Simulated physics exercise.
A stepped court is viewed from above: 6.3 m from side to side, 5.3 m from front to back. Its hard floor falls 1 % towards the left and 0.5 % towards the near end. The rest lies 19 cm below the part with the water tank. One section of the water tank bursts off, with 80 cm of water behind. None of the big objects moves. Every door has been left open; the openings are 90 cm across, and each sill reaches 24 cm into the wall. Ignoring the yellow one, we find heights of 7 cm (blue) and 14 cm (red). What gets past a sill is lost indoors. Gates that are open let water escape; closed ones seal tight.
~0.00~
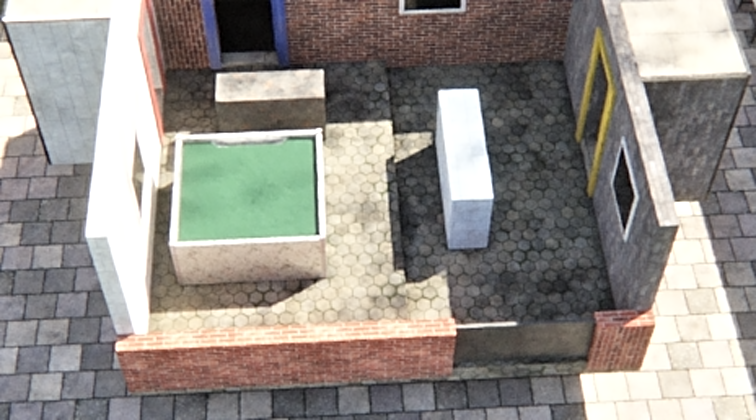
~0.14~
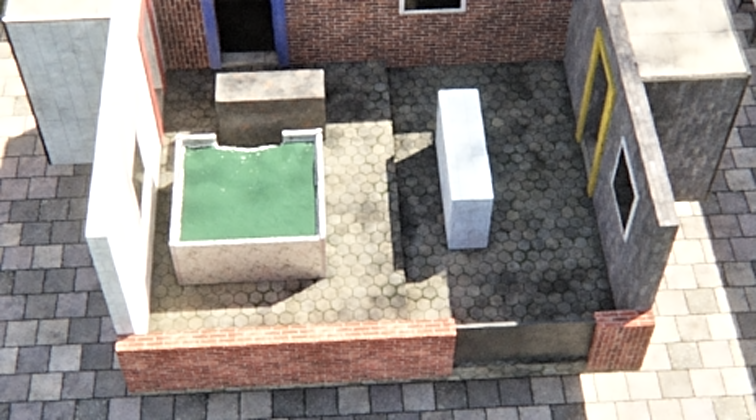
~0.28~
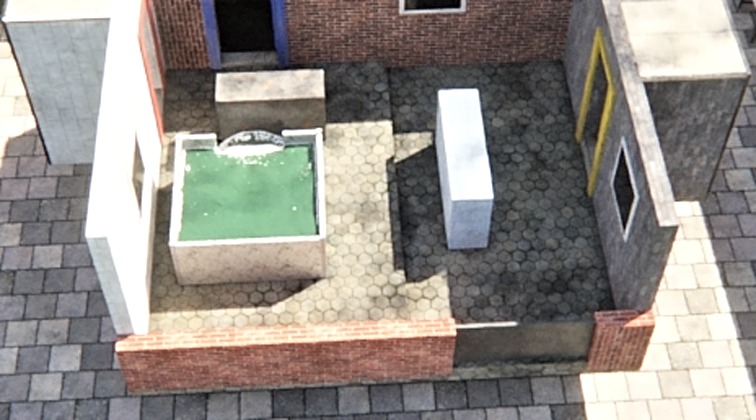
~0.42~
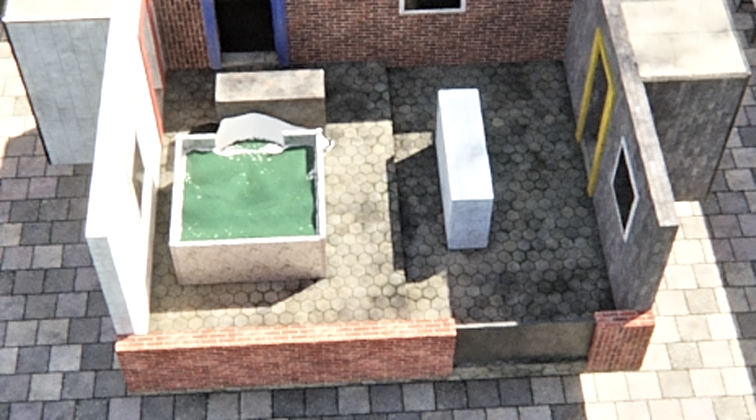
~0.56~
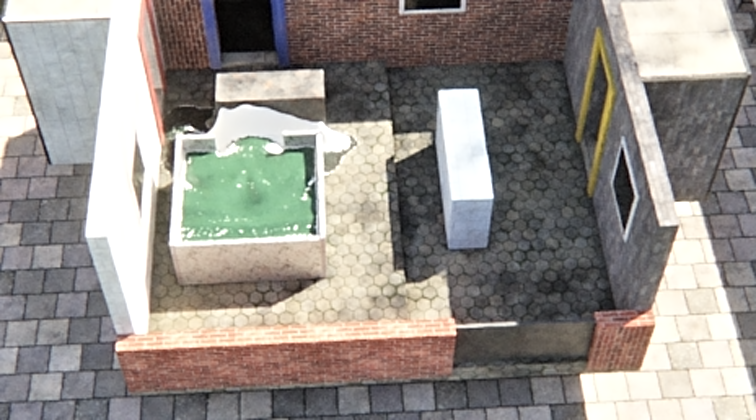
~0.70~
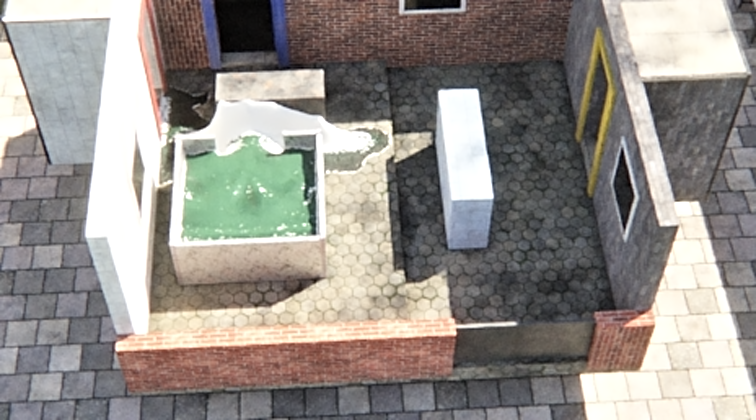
Green water in a pale, open-topped tank at the left of a walled court, seen from above by a still camera, starts to stir at its far edge. Brick walls stand at the back and front, with a blue-framed doorway behind, a white block right of centre and a yellow door frame at right. A pale sheet pours over the far side, spreading left and right across the paving, while the tank's surface ripples and foams.
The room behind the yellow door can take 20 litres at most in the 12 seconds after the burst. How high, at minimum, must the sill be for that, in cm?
6.5 cm.
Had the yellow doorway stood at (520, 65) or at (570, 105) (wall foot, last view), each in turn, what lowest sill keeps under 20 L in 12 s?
Roughly 9.0 cm for the first and 9.5 cm for the second.
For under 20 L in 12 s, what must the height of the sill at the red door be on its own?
The red door needs around 21 cm.
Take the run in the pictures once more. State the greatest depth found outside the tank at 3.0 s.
38 cm.
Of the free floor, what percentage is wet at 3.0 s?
Around 60 per cent of the free floor.
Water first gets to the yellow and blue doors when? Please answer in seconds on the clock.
Times: Yellow 4.0 s, blue 1.5 s.
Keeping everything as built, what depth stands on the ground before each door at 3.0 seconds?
In cm: Yellow 0, blue 9, red 17.
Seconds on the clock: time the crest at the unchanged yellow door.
The level tops out near 12.0 seconds.
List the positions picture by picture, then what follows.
The first picture shows still water, 80 cm deep, in the water tank at (249, 190); the yellow door at (595, 120) is dry.
In the second picture, the front is at a hidden place, 0.3 m from the gap on the far side; 0.3 m2 of floor is wet, 80 cm left at the back.
In the third picture, the gap is on the far side, the front 0.7 m out at a hidden place; the back of the water tank holds 80 cm.
In the fourth picture, the gap is on the far side, the front 1.0 m out at (202, 128); the back of the water tank holds 77 cm.
In the fifth picture, the front is at (179, 112), 1.5 m from the gap on the far side; 1.8 m2 of floor is wet, 69 cm left at the back.
In the sixth picture, the gap is on the far side, the front 2.0 m out at (165, 89); the back of the water tank holds 68 cm; 3.0 m in a straight line remain to the yellow door at (595, 120).
After 1.4 s water covers 25 % of the floor, deepest (58 cm) near (258, 156); it has not reached the yellow door.
After 3.0 s water covers 60 % of the floor, deepest (38 cm) near (258, 156); it has not reached the yellow door.
After 12.0 s water covers 95 % of the floor, deepest (17 cm) near (606, 321); 12 cm at the yellow door, 0 litres in over its 13 cm sill.
At the yellow door as built, the water arrived by 4.2 s and peaked near 12 cm at 12.0 s.
With a sill of 5.5 cm, 32 litres would have come in within the 12 s; with 7.5 cm, 11 litres. So under 20 litres takes about 6.5 cm.
